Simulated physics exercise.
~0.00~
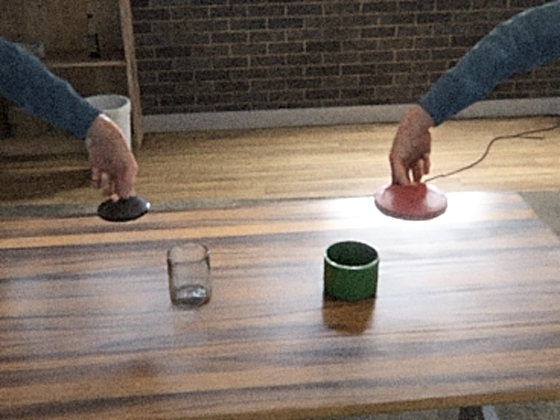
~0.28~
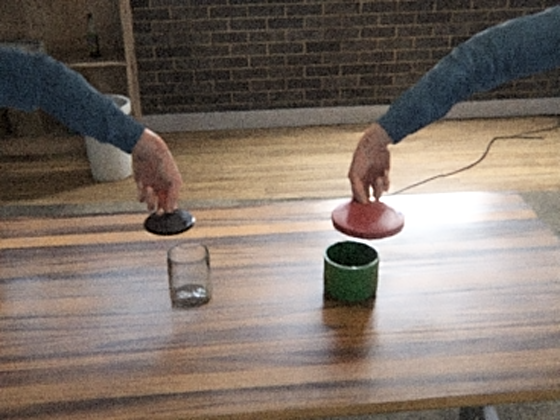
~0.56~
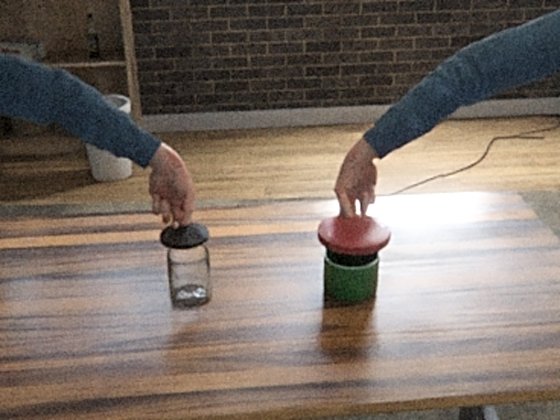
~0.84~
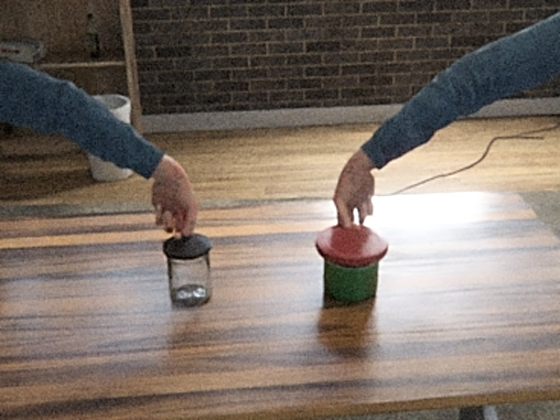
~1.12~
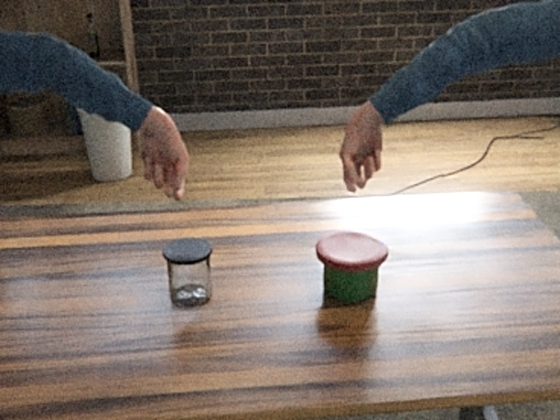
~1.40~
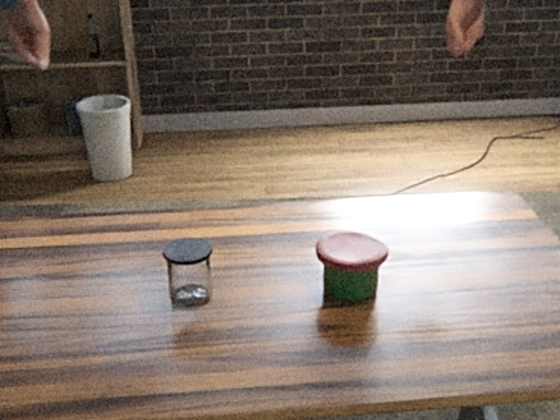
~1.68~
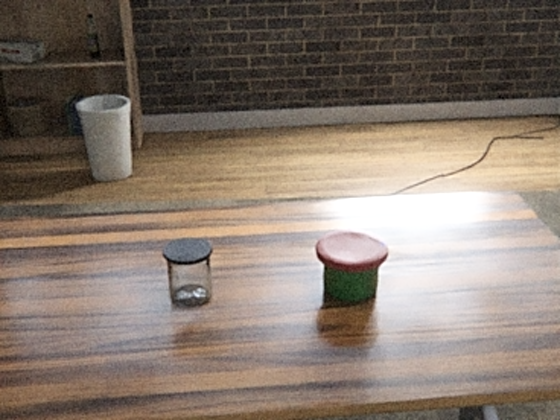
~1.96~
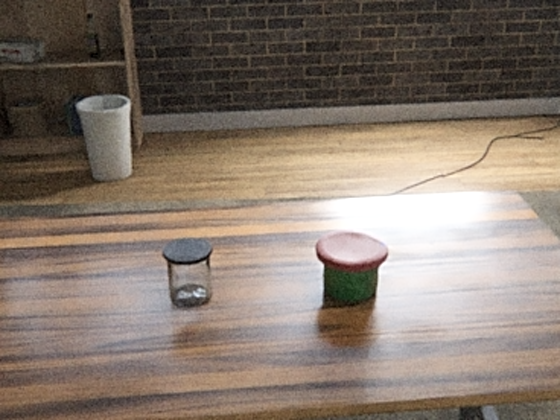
Two hands in blue sleeves reach in from either side over a striped wooden table, seen from slightly above, with a brick wall, a white bin and a shelf behind. The left hand holds a black lid above a clear glass, and the right hand holds a red lid above a green mug. Both lids move inward and down until they meet the rims. The hands let go together, then draw back and leave the view. The black lid stays resting on the glass and the red lid on the mug, covering both openings.
